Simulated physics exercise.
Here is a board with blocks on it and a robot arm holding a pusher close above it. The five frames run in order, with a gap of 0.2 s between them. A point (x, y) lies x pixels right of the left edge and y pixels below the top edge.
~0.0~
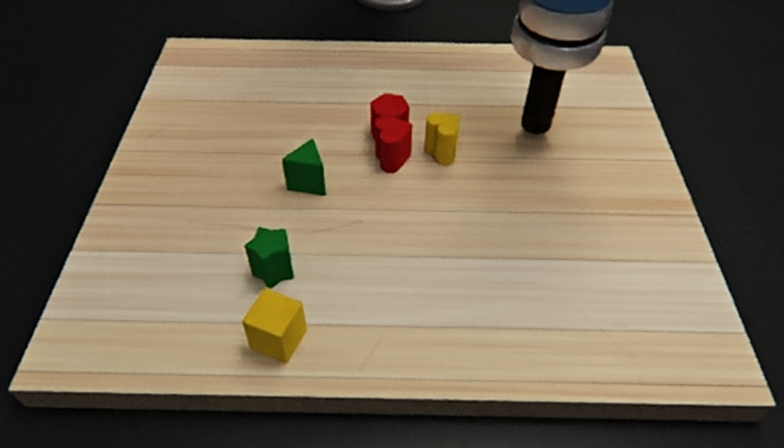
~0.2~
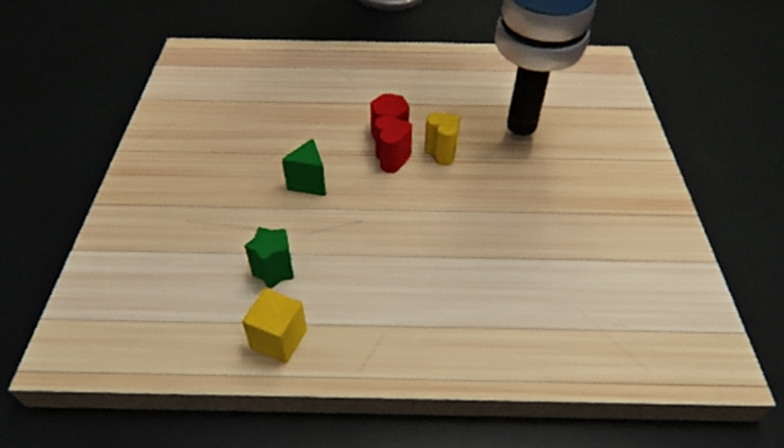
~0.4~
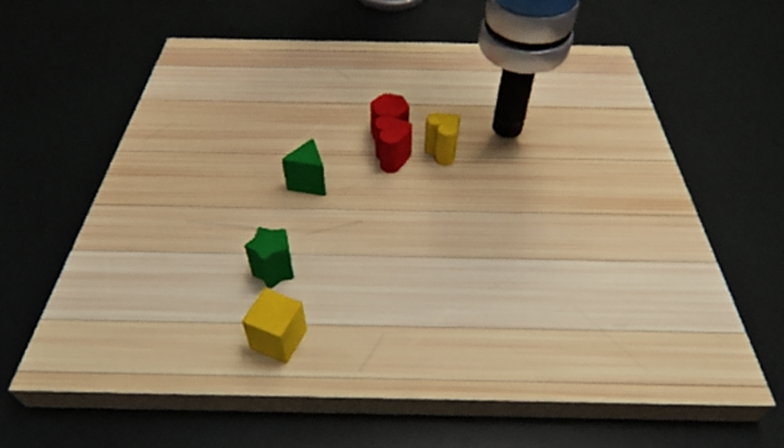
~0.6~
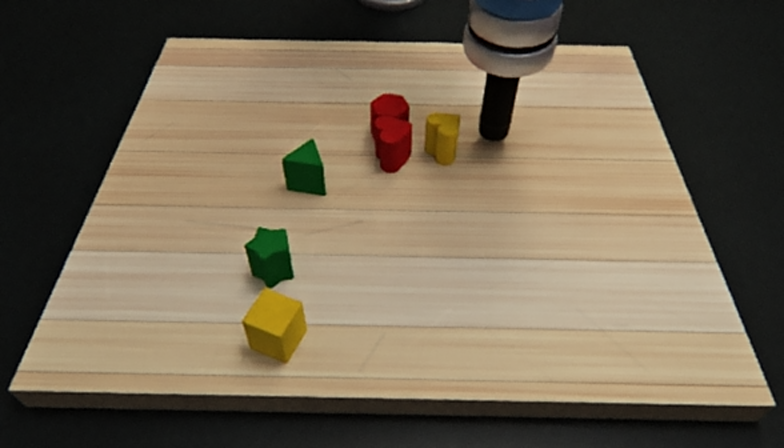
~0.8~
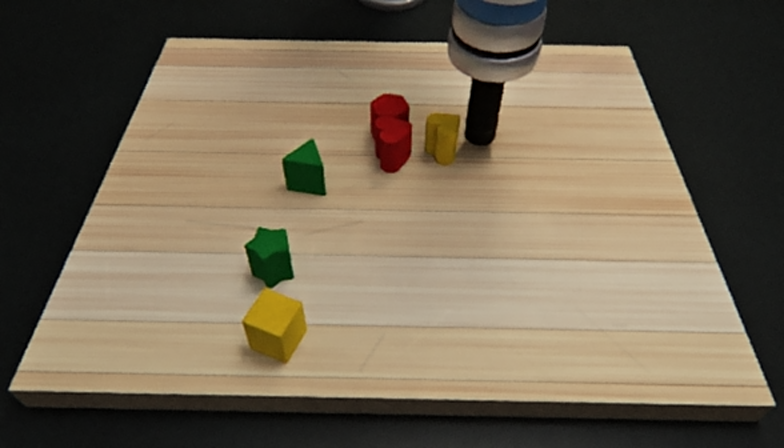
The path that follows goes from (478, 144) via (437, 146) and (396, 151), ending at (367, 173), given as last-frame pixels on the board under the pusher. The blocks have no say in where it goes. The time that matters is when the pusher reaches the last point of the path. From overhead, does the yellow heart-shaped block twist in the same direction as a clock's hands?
No, that is not what happens.
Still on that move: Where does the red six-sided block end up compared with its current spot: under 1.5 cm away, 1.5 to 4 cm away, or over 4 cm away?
I reckon it covers less than 1.5 cm.
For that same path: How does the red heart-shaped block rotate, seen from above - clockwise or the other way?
Twists clockwise.
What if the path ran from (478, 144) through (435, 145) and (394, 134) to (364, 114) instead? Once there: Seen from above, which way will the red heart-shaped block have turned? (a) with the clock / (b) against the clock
a: With the clock.
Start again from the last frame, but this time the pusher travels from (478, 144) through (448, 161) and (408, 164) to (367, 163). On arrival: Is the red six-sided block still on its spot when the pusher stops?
No, that is not how it ends up.
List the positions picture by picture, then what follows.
Pusher tip at (536, 126); block tops, green triangle at (305, 153); red six-sided block at (390, 104); red heart-shaped block at (392, 128); yellow heart-shaped block at (445, 122), in the first frame.
Pusher at (521, 127); blocks unchanged, in the second frame.
Pusher at (507, 129); blocks unchanged, in the third frame.
Pusher at (493, 132); blocks unchanged, in the fourth frame.
Pusher at (480, 137); green triangle at (305, 153); red six-sided block at (390, 104); red heart-shaped block at (392, 128); yellow heart-shaped block at (445, 122), in the fifth frame.
The first path, step by step. One third of the way, pusher at (437, 138); red heart-shaped block at (381, 131), turned 35° clockwise; yellow heart-shaped block at (421, 130), turned 60° anticlockwise.
Two thirds of the way, pusher at (396, 144); red six-sided block at (379, 102), turned 15° clockwise; red heart-shaped block at (371, 138), turned 65° clockwise; yellow heart-shaped block at (404, 141), turned 110° anticlockwise.
At the end, pusher at (367, 166); green triangle in place; red six-sided block at (379, 102), turned 15° clockwise; red heart-shaped block at (343, 163), turned 50° clockwise; yellow heart-shaped block at (400, 150), turned 150° anticlockwise.
